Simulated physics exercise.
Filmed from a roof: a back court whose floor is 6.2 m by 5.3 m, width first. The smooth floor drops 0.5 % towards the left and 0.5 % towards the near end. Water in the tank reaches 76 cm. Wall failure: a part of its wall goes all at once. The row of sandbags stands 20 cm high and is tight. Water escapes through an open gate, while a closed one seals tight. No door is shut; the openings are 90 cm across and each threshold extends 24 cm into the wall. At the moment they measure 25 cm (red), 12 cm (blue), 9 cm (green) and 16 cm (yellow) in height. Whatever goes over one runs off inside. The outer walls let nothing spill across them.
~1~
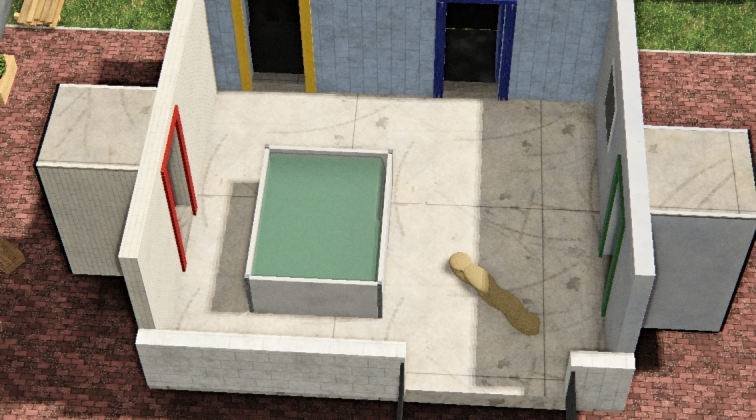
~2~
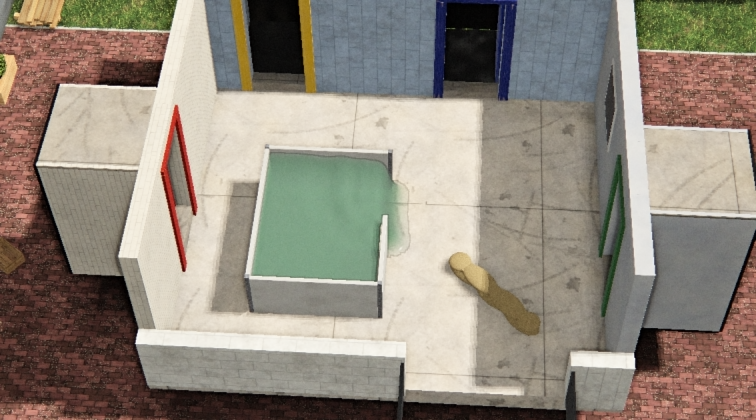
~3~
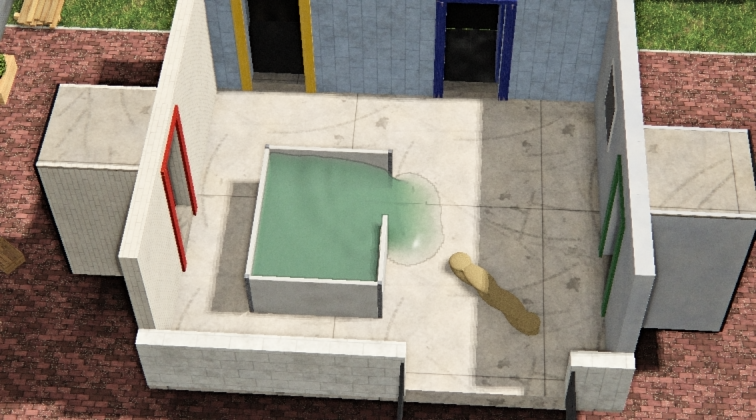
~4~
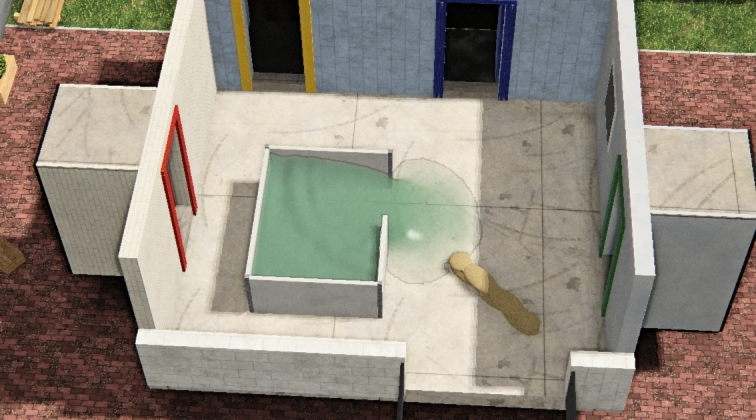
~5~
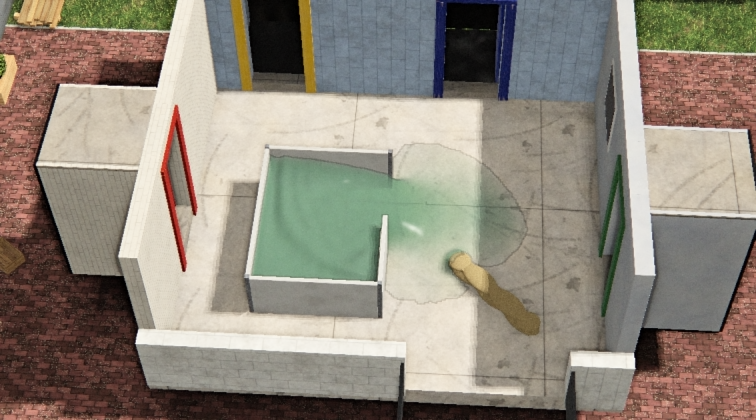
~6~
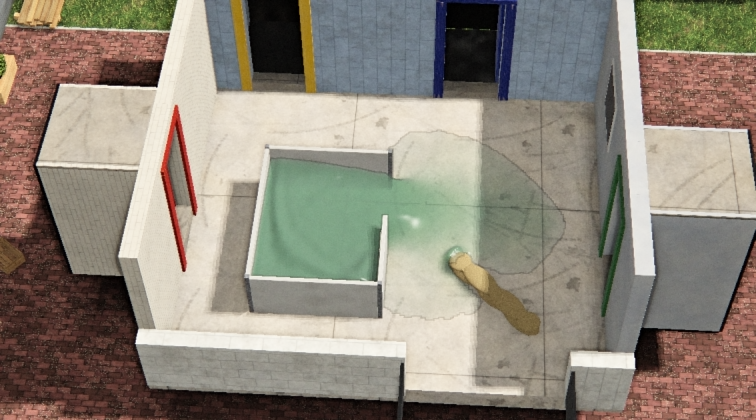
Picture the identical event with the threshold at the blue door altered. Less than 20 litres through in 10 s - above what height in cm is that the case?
Above about 12 cm.
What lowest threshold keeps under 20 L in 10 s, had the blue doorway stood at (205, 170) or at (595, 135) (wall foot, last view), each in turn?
Minimums: About 9.5 cm and 26 cm.
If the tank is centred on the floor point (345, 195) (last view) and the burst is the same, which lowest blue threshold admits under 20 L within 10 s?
I'd put it at close to 18 cm.
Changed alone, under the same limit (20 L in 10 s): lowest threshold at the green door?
Green would need about 21 cm on its own.
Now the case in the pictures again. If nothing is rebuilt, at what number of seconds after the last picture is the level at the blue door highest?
That happens close to 2.8 s on the clock.
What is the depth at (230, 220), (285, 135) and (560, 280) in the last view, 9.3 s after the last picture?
First 6, then 11, then 9 cm.
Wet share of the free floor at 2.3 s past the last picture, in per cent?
Wet share: Near 50 %.
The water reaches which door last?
It is the red one.
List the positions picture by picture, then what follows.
In the first picture, still water, 76 cm deep, in the tank at (321, 216); the blue door at (473, 54) is dry.
In the second picture, the gap is at (386, 209), the front 0.3 m out at (404, 246); the back of the tank holds 76 cm.
In the third picture, the gap is at (386, 209), the front 0.8 m out at (436, 244); the back of the tank holds 76 cm.
In the fourth picture, the front is at (477, 233), 1.4 m from the gap at (386, 210); 2.2 m2 of floor is wet, 75 cm left at the back.
In the fifth picture, water pours out at (386, 210) and has run 2.0 m, to (520, 231); about 7 cm deep outside, 68 cm at the back.
In the sixth picture, water pours out at (386, 210) and has run 2.6 m, to (556, 233); about 6 cm deep outside, 64 cm at the back; 1.0 m in a straight line remain to the blue door at (473, 54).
Then, 0.7 s after the last picture water covers 40 % of the floor, deepest (41 cm) near (395, 210); 1 cm at the blue door, 0 litres in over its 12 cm threshold.
Then, 2.3 s after the last picture water covers 50 % of the floor, deepest (34 cm) near (593, 164); 13 cm at the blue door, 4 litres in over its 12 cm threshold.
Then, 9.3 s after the last picture water covers 95 % of the floor, deepest (14 cm) near (173, 330); 8 cm at the blue door, 19 litres in over its 12 cm threshold.
At the blue door as built, the water peaked near 17 cm, 2.7 s after the last picture.
Run again over the same 10 s with other heights there, 26 litres in over 11 cm, 14 litres over 13 cm. The limit of 20 litres is kept from about 12 cm up.
